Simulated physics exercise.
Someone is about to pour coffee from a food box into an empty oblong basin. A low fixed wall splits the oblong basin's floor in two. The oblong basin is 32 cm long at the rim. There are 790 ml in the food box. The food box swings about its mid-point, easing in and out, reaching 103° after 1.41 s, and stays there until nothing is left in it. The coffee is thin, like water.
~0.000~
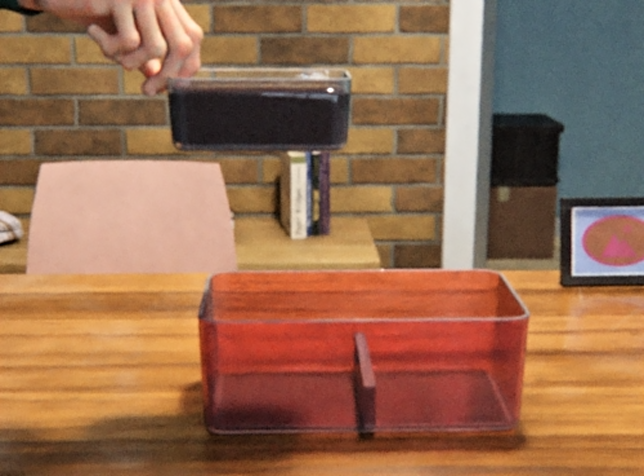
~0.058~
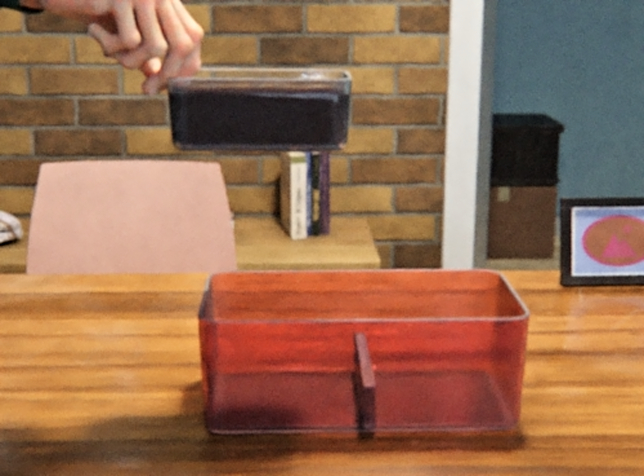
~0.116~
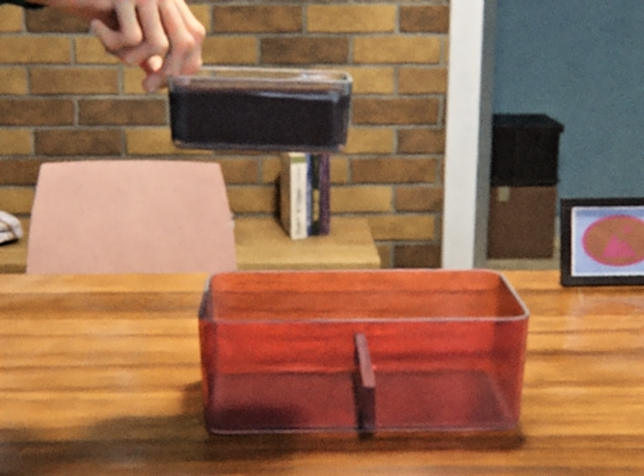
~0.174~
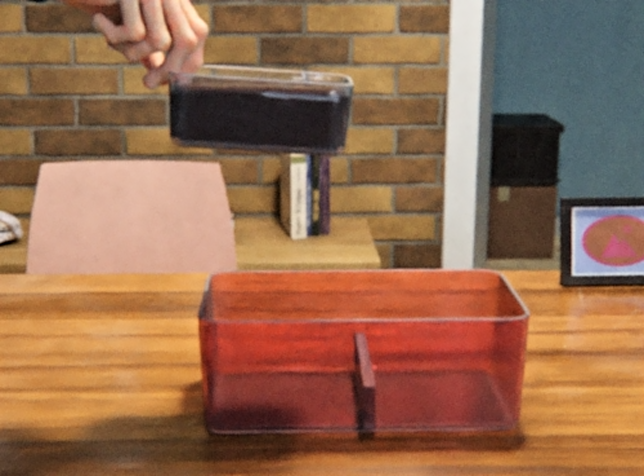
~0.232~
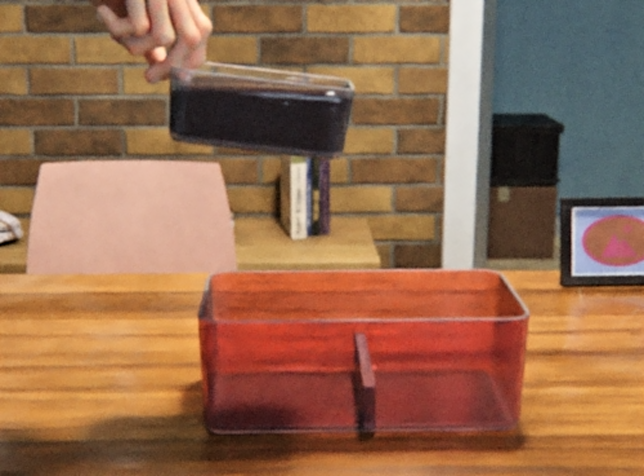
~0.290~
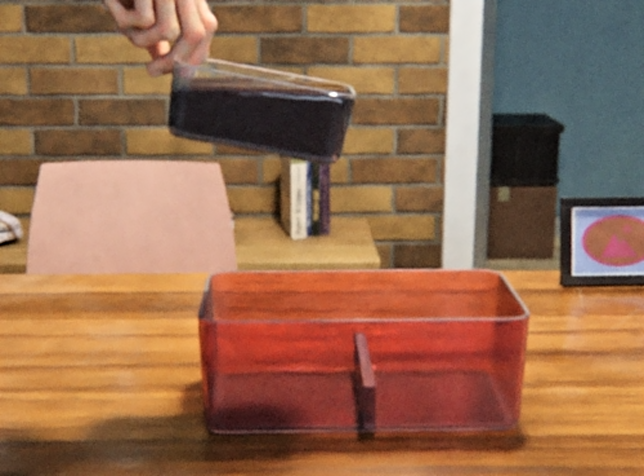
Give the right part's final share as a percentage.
The far part has some 76 per cent.
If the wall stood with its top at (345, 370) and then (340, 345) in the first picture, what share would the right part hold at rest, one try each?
In turn about 80 and 90 per cent.
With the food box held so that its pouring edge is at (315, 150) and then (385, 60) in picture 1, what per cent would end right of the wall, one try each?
First 65, then 75 per cent.
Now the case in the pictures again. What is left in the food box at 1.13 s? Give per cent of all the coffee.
Near 7 in a hundred.
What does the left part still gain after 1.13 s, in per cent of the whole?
About 14 per cent.
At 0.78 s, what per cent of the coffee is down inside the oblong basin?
Some 22 per cent.
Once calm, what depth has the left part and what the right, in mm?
Left about 6 mm, right about 26 mm.
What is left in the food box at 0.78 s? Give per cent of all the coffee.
Near 38 in a hundred.
After 0.78 s the tilt is 60° and 37 per cent is still to pour, 1 is left of the wall and 21 right of it.
After 1.13 s the tilt is 93° and 7 per cent is still to pour, 8 is left of the wall and 76 right of it.
After 1.50 s the tilt is 103° and 0 per cent is still to pour, 20 is left of the wall and 76 right of it.
After 1.91 s the tilt is 103° and 0 per cent is still to pour, 21 is left of the wall and 76 right of it.
In the end 21 per cent lies left of the wall, 76 right of it and 3 outside.
